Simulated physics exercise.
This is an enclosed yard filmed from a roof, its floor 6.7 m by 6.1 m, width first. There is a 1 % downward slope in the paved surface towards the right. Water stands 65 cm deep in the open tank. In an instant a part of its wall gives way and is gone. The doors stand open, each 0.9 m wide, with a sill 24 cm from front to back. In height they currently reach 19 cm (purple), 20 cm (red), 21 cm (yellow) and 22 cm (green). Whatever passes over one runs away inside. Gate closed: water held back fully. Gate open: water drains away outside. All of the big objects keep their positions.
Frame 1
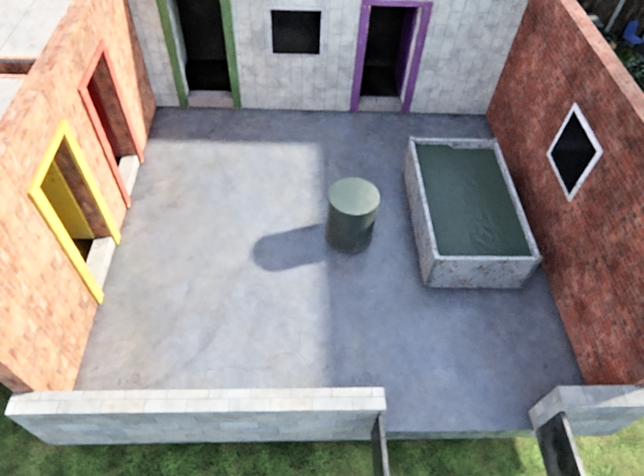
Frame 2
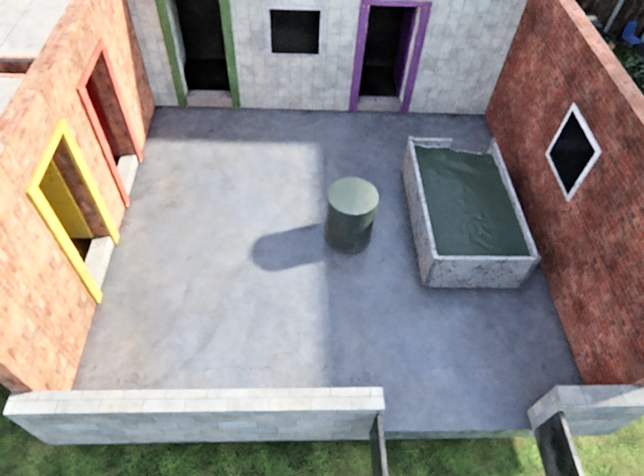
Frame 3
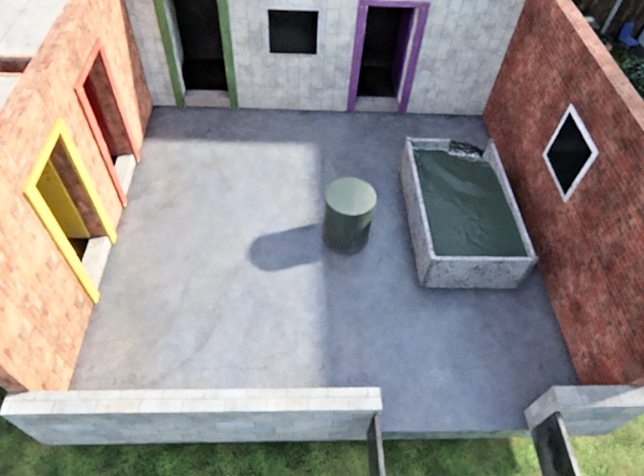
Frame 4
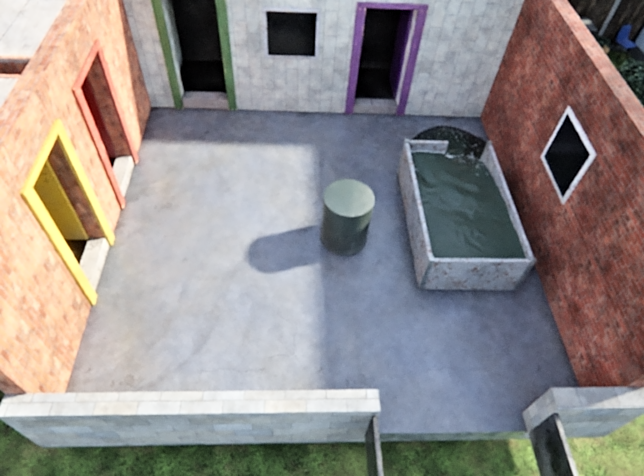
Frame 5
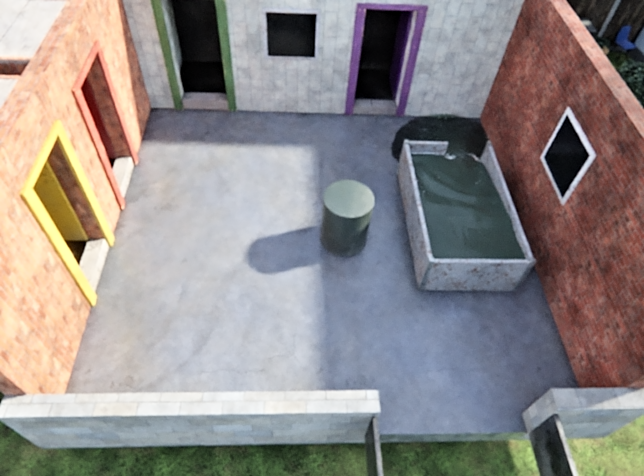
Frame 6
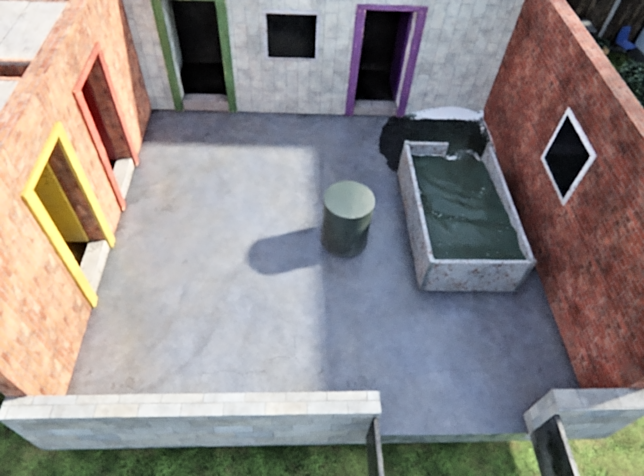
A large open tank of dark green water stood in a walled yard until part of its far side gave way, and dark water spilled out behind it, spreading across the floor near the back wall.
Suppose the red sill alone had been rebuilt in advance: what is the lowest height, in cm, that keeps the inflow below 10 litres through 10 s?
About 9 cm.
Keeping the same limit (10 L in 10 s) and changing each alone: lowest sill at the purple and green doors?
Close to 14.0 cm (purple) and close to 7.0 cm (green).
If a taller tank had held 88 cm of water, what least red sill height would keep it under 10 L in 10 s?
Then a height close to 15 cm.
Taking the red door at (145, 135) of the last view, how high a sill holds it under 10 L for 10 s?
Minimum: About 12.5 cm.
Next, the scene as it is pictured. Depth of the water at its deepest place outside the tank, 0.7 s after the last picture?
Around 48 centimetres.
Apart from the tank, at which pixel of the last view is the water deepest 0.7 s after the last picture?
Look close to (481, 123).
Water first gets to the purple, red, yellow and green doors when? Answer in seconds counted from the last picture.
So purple sees it at 0.2 s, red at 3.0 s, yellow at 4.0 s and green at 2.0 s.
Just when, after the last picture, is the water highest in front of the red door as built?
The depth peaks at about 3.5 seconds.
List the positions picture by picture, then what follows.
The first picture shows still water, 65 cm deep, in the open tank at (468, 196); the red door at (117, 136) is dry.
In the second picture, the gap is on the far side, the front 0.3 m out at a hidden place; the back of the open tank holds 65 cm.
In the third picture, the front is at a hidden place, 0.8 m from the gap on the far side; 0.7 m2 of floor is wet, 65 cm left at the back.
In the fourth picture, the gap is on the far side, the front 1.3 m out at (437, 129); the back of the open tank holds 65 cm.
In the fifth picture, the gap is on the far side, the front 1.7 m out at (462, 118); the back of the open tank holds 65 cm.
In the sixth picture, the gap is on the far side, the front 1.8 m out at (400, 117); the back of the open tank holds 64 cm; 4.8 m in a straight line remain to the red door at (112, 139).
Then, 0.7 s after the last picture water covers 10 % of the floor, deepest (48 cm) near (481, 123); it has not reached the red door.
Then, 2.3 s after the last picture water covers 30 % of the floor, deepest (34 cm) near (455, 122); it has not reached the red door.
Then, 9.3 s after the last picture water covers 95 % of the floor, deepest (12 cm) near (473, 152); 5 cm at the red door, 0 litres in over its 20 cm sill.
At the red door as built, the water peaked near 14 cm, 3.5 s after the last picture.
With a sill of 8 cm, 18 litres would have come in within the 10 s; with 10.5 cm, 4 litres. So under 10 litres takes about 9 cm.
